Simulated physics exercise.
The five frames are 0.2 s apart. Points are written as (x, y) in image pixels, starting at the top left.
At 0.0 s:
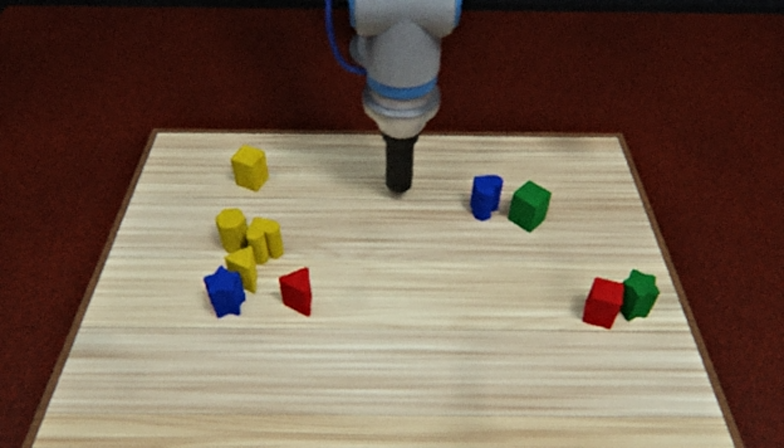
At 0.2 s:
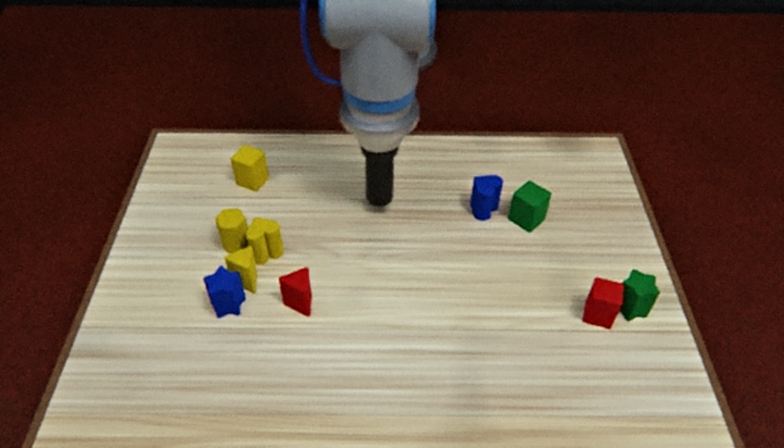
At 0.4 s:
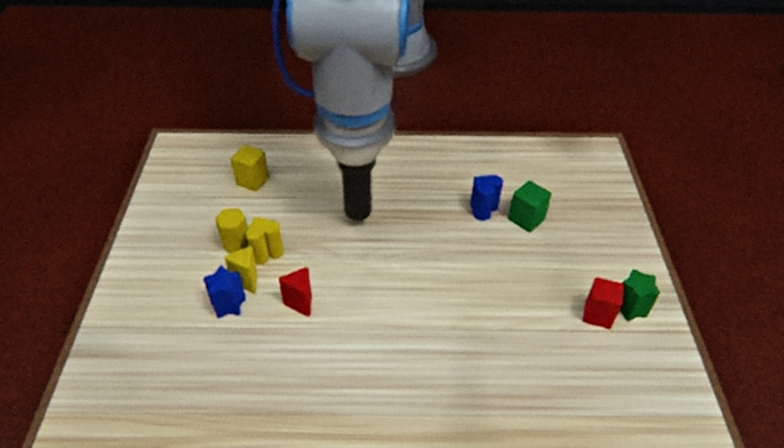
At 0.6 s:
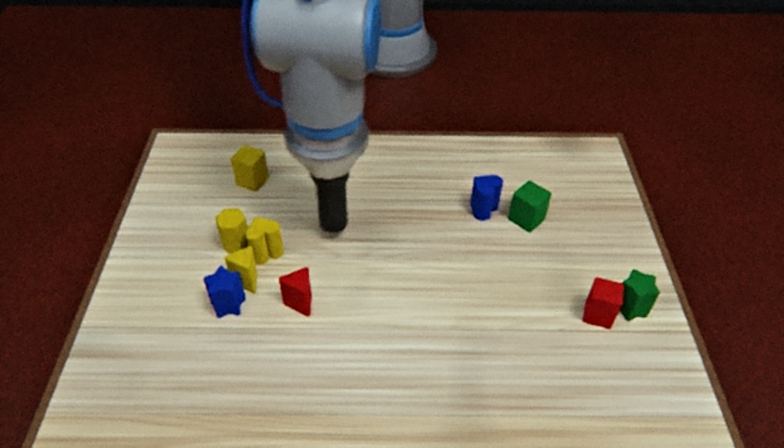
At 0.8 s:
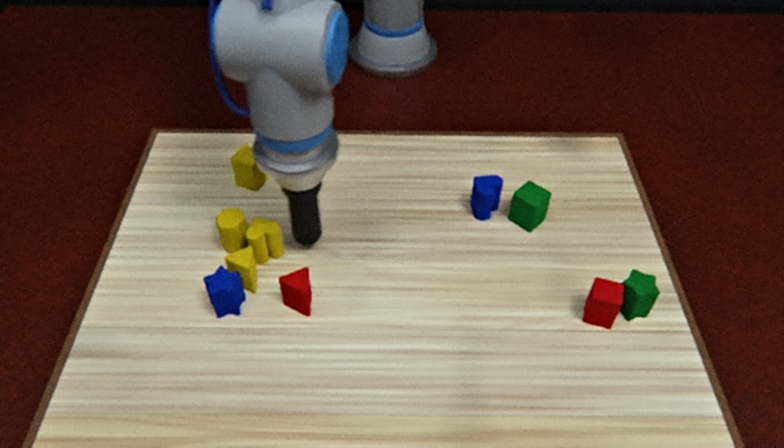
On a pale wooden board scattered with yellow, blue, red and green blocks, a robot arm moves its dark tool tip leftward and toward the viewer, nearing the yellow cluster and red triangular block, while the blocks stay still.
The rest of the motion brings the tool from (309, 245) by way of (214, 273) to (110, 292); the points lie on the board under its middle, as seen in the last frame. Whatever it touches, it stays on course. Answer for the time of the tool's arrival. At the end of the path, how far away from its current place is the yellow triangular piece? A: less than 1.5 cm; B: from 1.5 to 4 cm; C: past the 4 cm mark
It's A.
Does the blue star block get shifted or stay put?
The blue star block keeps its place.
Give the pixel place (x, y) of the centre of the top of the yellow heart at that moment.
I'd place it at (179, 232), taking the centre of its top.
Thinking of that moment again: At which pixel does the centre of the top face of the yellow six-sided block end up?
The middle of its top is at (211, 213).
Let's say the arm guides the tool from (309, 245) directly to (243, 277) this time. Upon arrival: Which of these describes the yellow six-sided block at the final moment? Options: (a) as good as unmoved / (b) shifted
The one that fits is b, shifted.
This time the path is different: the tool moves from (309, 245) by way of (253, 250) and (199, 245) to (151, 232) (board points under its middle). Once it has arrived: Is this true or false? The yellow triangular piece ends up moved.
False
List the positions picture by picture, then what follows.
In the first frame, tool's lower end at (399, 184); blue star block at (221, 280); yellow six-sided block at (230, 218); yellow triangular piece at (241, 257); yellow heart at (262, 227).
In the second frame, tool at (380, 197); blocks still.
In the third frame, tool at (358, 210); blocks still.
In the fourth frame, tool at (334, 223); blocks still.
In the fifth frame, tool at (308, 234); blue star block at (221, 280); yellow six-sided block at (230, 218); yellow triangular piece at (241, 257); yellow heart at (262, 227).
On the path given first. One third of the way, tool at (244, 254); yellow six-sided block at (213, 213), turned 45° clockwise; yellow triangular piece at (236, 262); yellow heart at (211, 232), turned 55° clockwise.
Two thirds of the way, tool at (175, 269); yellow six-sided block at (211, 213), turned 50° clockwise; yellow triangular piece at (236, 262); yellow heart at (179, 232).
At the end, tool at (104, 281); blue star block still; yellow six-sided block at (211, 213), turned 50° clockwise; yellow triangular piece at (236, 262); yellow heart at (179, 232), turned 150° clockwise.
